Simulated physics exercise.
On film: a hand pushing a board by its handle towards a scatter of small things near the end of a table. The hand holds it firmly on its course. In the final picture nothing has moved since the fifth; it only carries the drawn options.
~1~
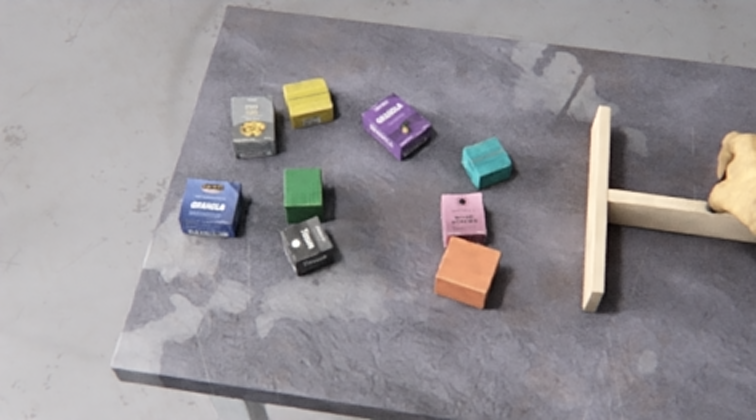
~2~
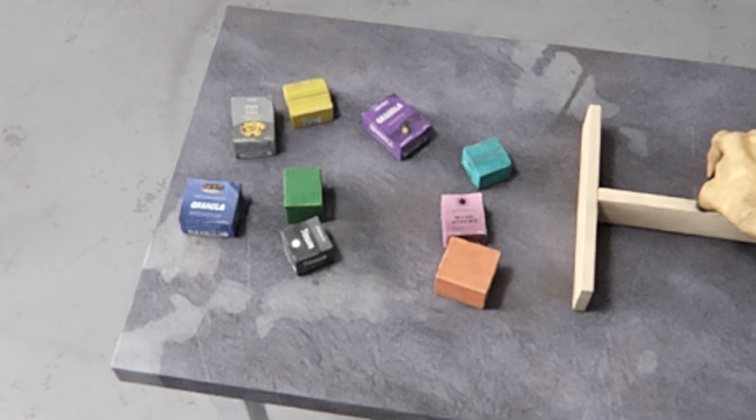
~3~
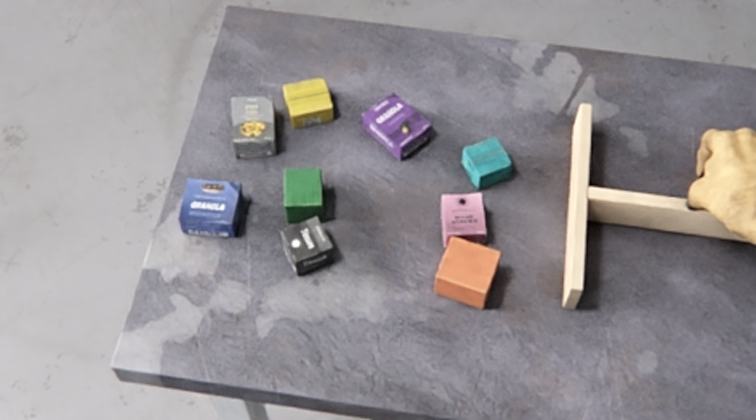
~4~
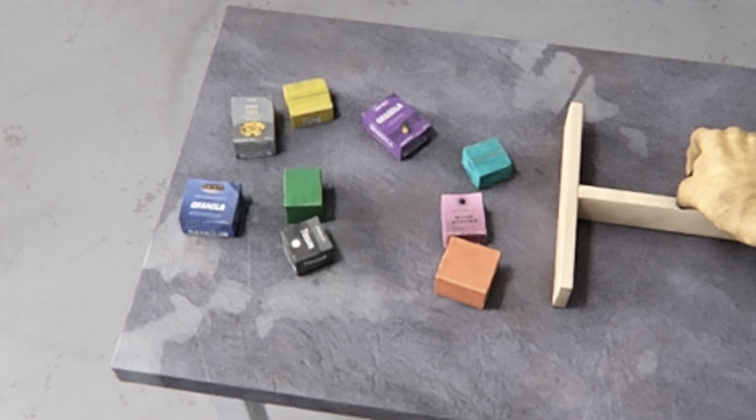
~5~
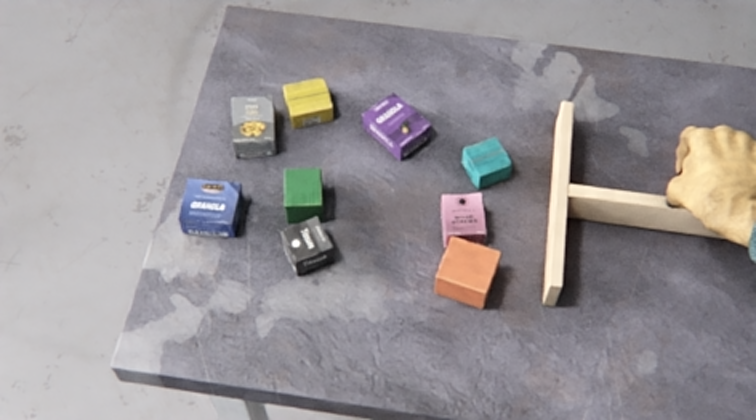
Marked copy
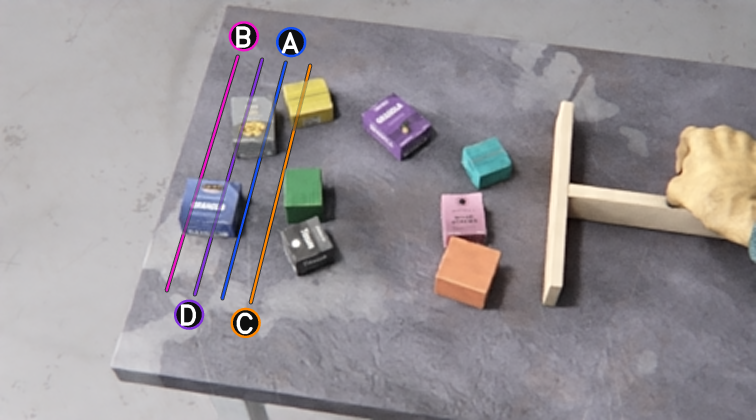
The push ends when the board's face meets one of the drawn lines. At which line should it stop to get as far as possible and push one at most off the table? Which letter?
Stop at A.
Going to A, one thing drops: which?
The blue packet goes over.
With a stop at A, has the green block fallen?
By then, no.
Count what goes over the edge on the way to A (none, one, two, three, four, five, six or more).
In all, one.
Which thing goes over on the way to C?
The blue packet.
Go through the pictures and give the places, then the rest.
In the first picture, orange block (467, 273); black box (307, 247); pink box (463, 220).
In the second picture, board (592, 192); green block (305, 196).
In the third picture, board (582, 191); purple packet (397, 126).
In the fourth picture, board (572, 190); blue packet (211, 208).
In the fifth picture, board (563, 188); orange block (467, 273); black box (307, 247); pink box (463, 220).
On the marked copy, A at (256, 171); B at (205, 164); C at (283, 175); D at (231, 168).
With A. Early on, board (450, 174); orange block (404, 267); purple packet (386, 122).
Further on, board (341, 159); grey packet (248, 126); black box (253, 227).
At the end, board (258, 148); blue packet over the edge; grey packet (194, 122); one fallen.
As for the rest, B drops five; C is within the limit but short; D drops five.
